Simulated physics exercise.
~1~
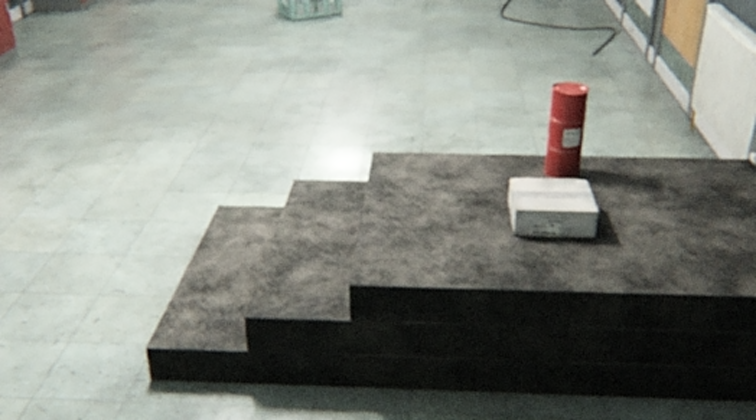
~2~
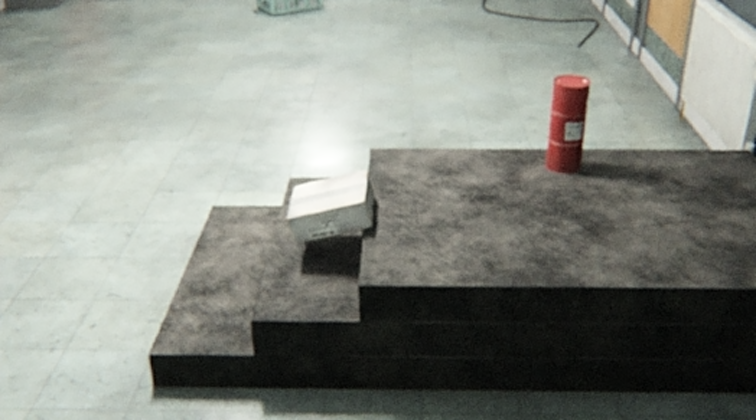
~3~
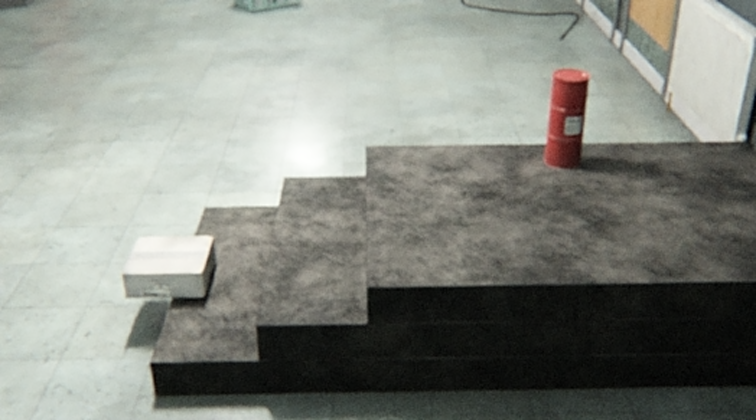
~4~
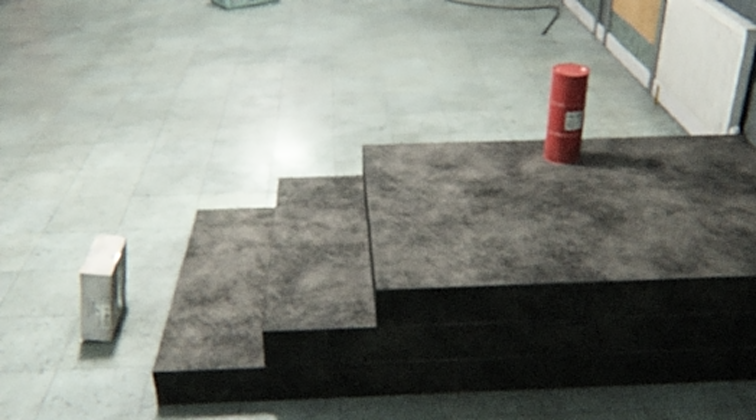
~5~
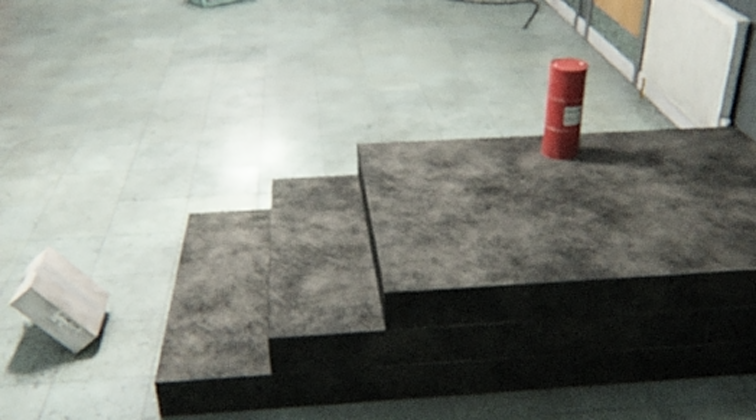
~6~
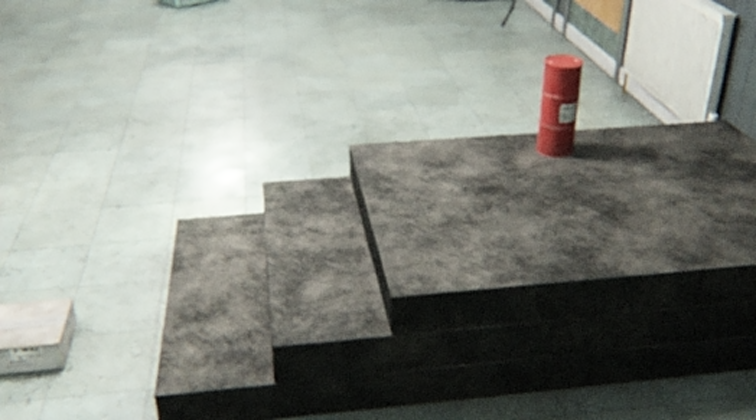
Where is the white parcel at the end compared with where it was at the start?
At the start it sits on top of the dark landing near the red canister. By the end it is down on the pale floor to the left of the steps, partly out of view at the left edge.
